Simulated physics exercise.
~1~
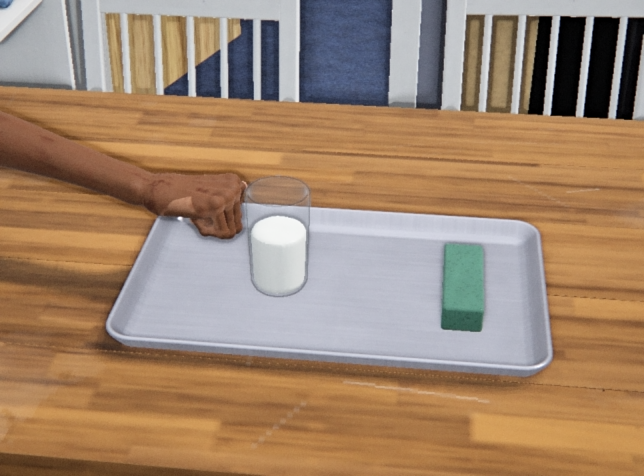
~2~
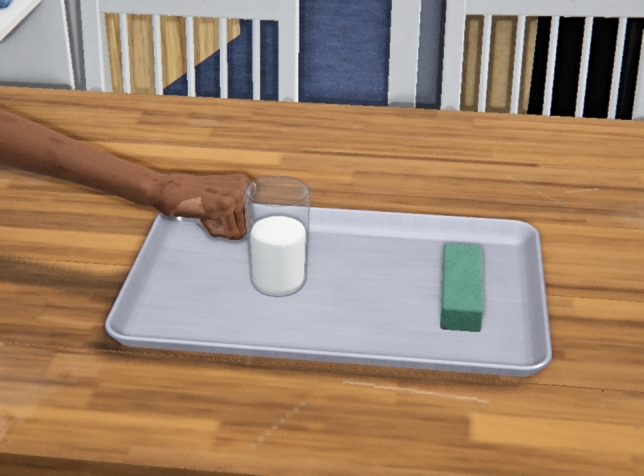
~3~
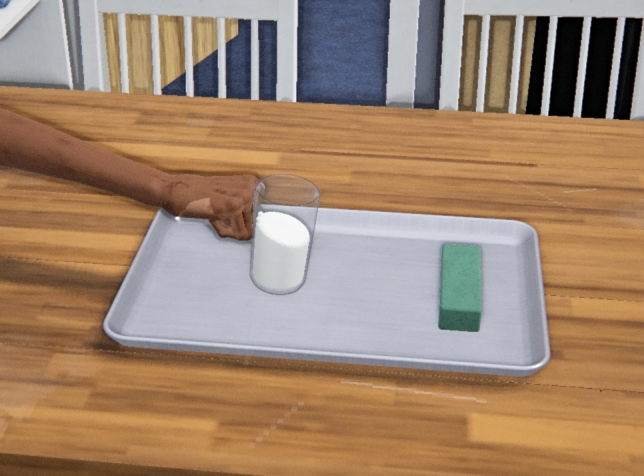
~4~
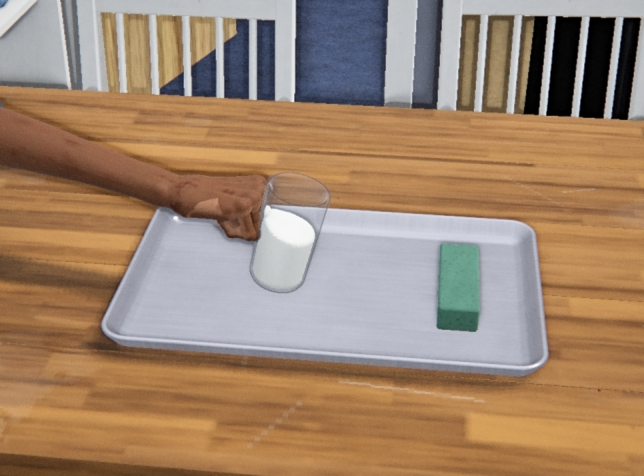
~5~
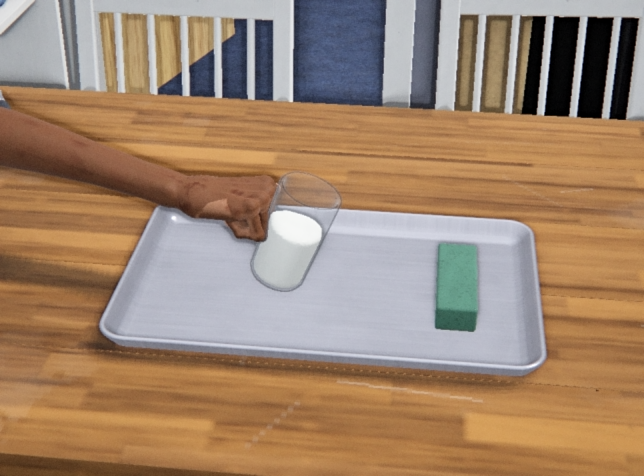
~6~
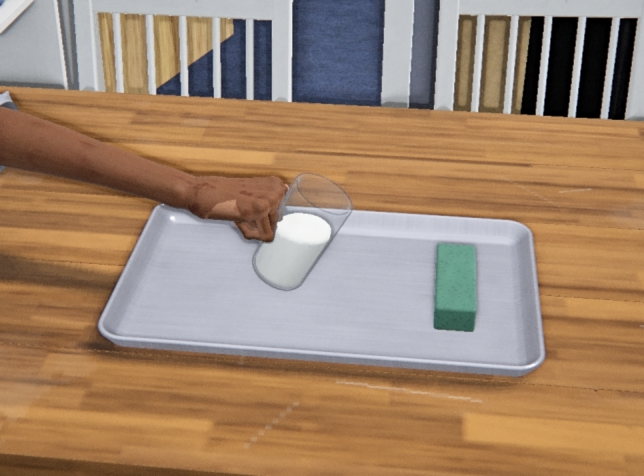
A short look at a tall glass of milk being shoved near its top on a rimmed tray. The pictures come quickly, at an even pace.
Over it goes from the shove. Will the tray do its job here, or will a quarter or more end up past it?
It does its job, with less than a quarter lost.
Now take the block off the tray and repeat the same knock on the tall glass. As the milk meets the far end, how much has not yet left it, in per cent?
65 %, roughly.
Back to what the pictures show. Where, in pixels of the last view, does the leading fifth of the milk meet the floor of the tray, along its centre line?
Roughly the pixel (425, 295) on the tray.
A moment on, the tall glass is falling and 100 per cent is in the glass, 0 on the tray and 0 above or beyond its rim.
Next, the tall glass lies on its side and 76 per cent is in the glass, 17 on the tray and 7 above or beyond its rim.
Then the tall glass lies on its side and 41 per cent is in the glass, 47 on the tray and 12 above or beyond its rim.
Later the tall glass lies on its side and 21 per cent is in the glass, 66 on the tray and 13 above or beyond its rim.
In the end 87 per cent is held by tray and glass, 13 is off the tray.
